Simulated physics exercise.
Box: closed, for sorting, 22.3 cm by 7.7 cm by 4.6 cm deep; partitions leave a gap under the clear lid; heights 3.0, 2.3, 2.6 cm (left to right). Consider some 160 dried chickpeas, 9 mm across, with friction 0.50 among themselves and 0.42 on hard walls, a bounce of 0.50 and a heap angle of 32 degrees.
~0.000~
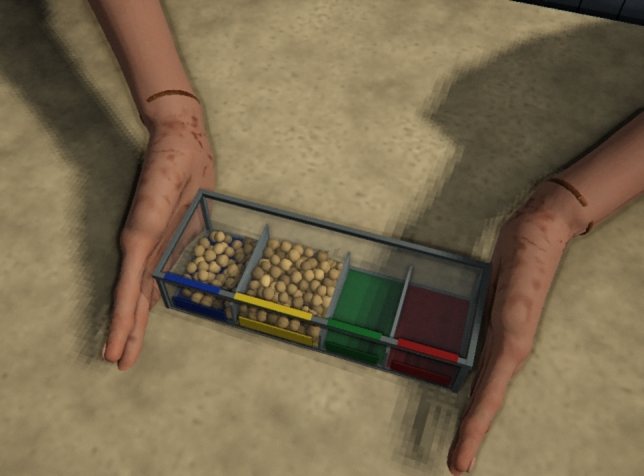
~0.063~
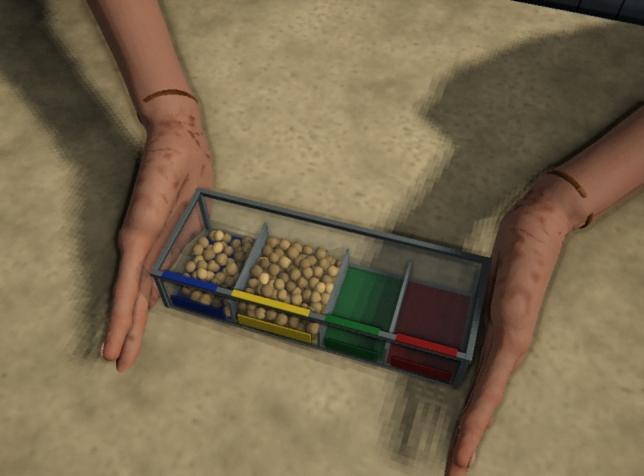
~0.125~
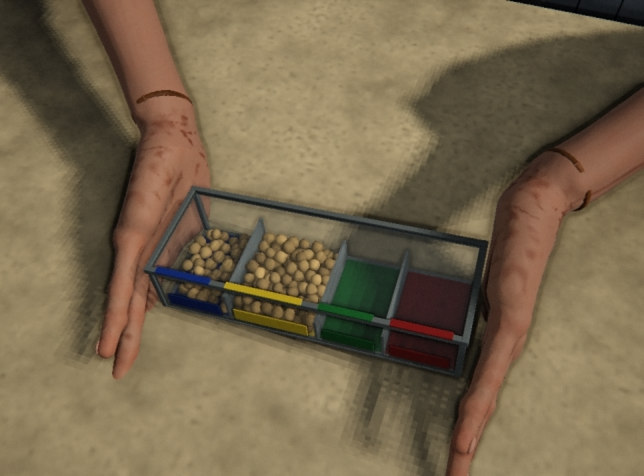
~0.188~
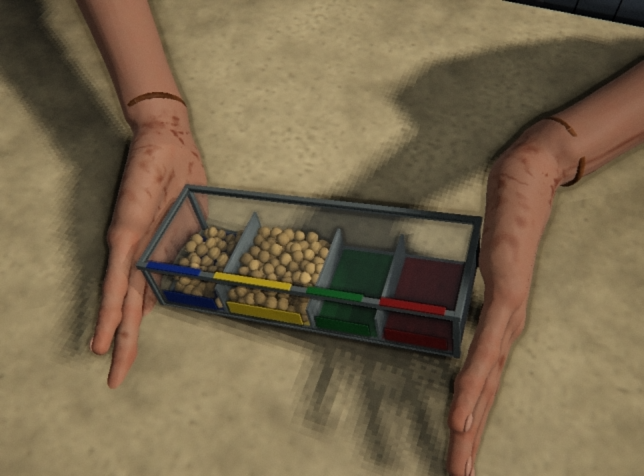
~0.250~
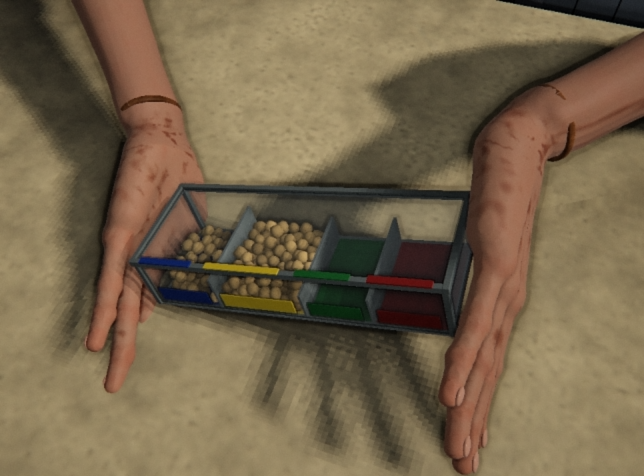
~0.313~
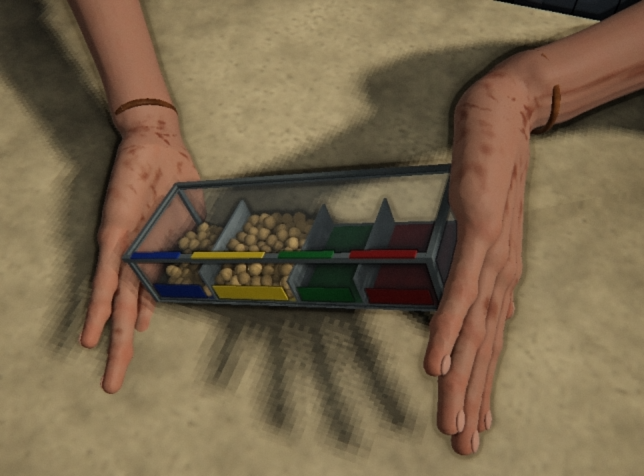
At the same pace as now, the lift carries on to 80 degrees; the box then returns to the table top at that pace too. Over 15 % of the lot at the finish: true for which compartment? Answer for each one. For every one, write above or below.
Red below, blue above, green below, yellow above.
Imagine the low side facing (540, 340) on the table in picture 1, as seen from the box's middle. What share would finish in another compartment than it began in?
Estimate: Near 40 per cent.
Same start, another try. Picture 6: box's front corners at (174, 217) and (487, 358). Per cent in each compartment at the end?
Red = 25 %; blue = 25 %; green = 5 %; yellow = 45 %.
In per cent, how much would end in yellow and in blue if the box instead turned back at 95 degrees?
Yellow 40 %, blue 60 %.
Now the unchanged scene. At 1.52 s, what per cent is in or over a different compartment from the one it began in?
Roughly 15 per cent.
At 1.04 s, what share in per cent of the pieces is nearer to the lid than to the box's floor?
20 %.
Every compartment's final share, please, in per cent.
Per cent by colour - red 0, blue 45, green 0, yellow 55.
After 1.04 s, tilt 78 degrees; blue 40 %, yellow 60 %.
After 1.52 s, tilt 33 degrees; blue 45 %, yellow 55 %.
Then, at 2.07 s, tilt 0 degrees; blue 45 %, yellow 55 %.
In the end, at 2.4 s, red 0 %, blue 45 %, green 0 %, yellow 55 %.
